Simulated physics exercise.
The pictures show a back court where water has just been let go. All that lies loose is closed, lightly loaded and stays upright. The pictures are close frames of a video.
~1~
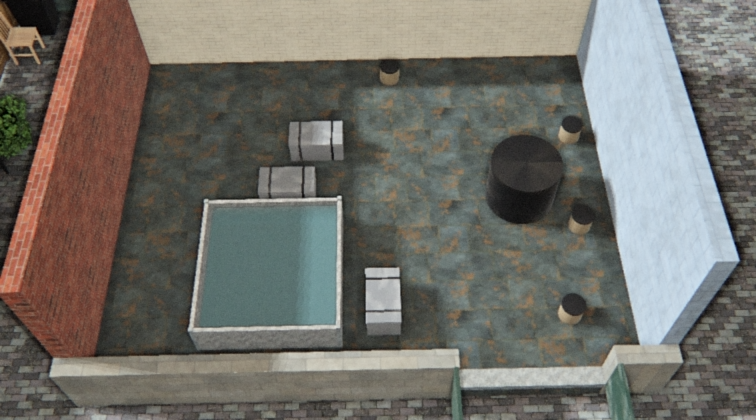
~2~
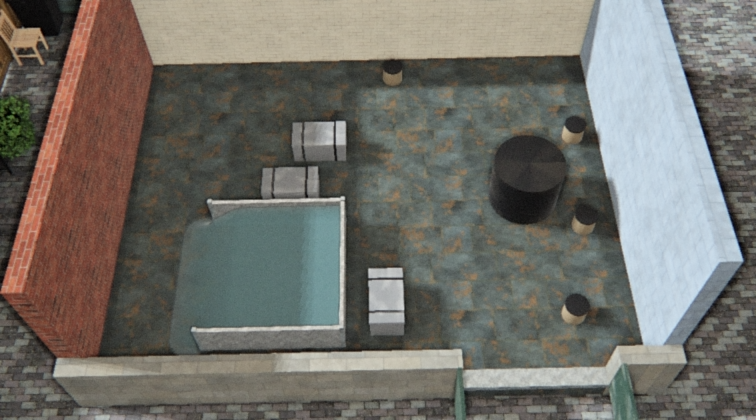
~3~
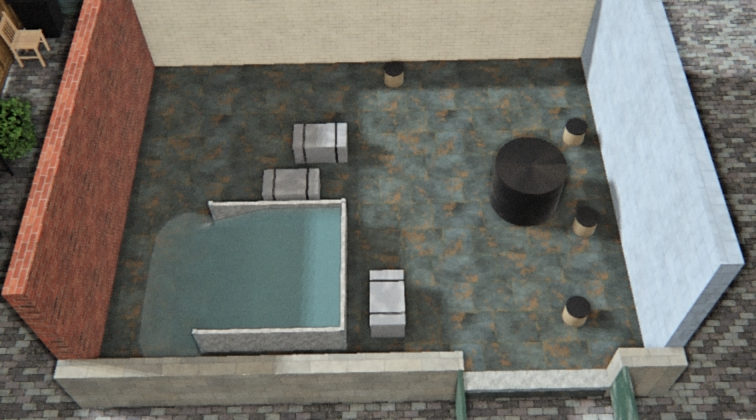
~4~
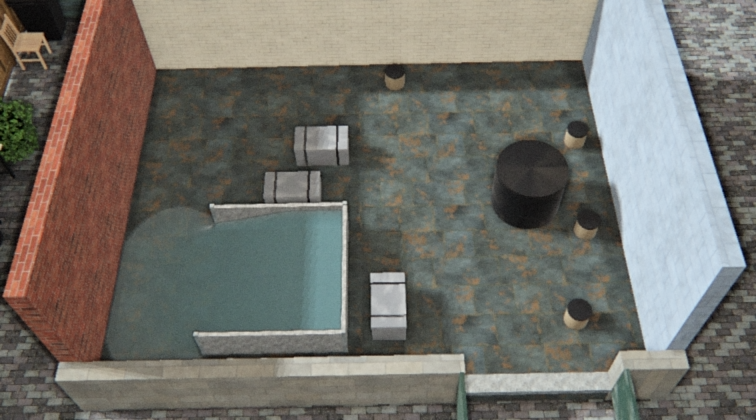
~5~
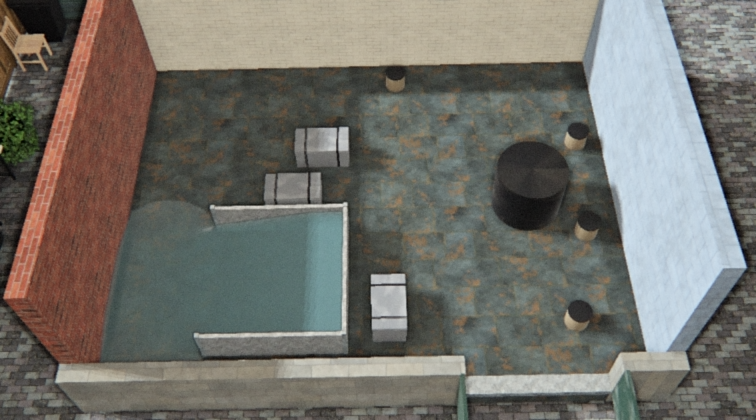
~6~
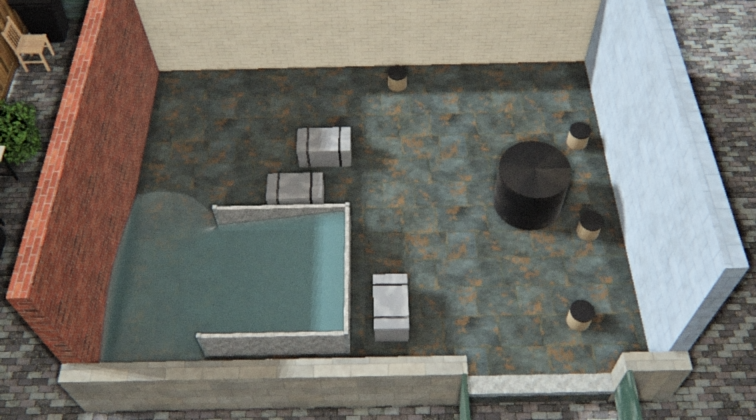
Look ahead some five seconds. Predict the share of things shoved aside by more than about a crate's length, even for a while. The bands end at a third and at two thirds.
It is less than a third.
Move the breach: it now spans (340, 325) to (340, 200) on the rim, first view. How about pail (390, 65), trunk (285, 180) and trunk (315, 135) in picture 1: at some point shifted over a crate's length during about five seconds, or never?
As listed: Under that, under that, not that far.
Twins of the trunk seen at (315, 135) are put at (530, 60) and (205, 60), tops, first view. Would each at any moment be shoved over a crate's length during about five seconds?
In turn: Under that, yes.
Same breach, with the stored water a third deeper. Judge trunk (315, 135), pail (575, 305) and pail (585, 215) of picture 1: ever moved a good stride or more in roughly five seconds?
In turn: Less than that, moved that far, short of that.
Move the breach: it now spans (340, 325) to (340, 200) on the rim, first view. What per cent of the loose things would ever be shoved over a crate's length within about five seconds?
I make it 60 per cent.
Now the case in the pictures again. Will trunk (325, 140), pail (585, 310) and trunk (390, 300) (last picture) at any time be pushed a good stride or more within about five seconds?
One after the other: Not that far, moved that far, short of that.
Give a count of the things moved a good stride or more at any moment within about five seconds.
The number is 2.
A moment on, 0 of 7 are well off their spots; 0 afloat.
Next, 0 of 7 are well off their spots; 0 afloat.
Later, 0 of 7 are well off their spots; 0 afloat.
In the end, 2 of 7 are well off their spots, and 2 have been at some point; 1 afloat.
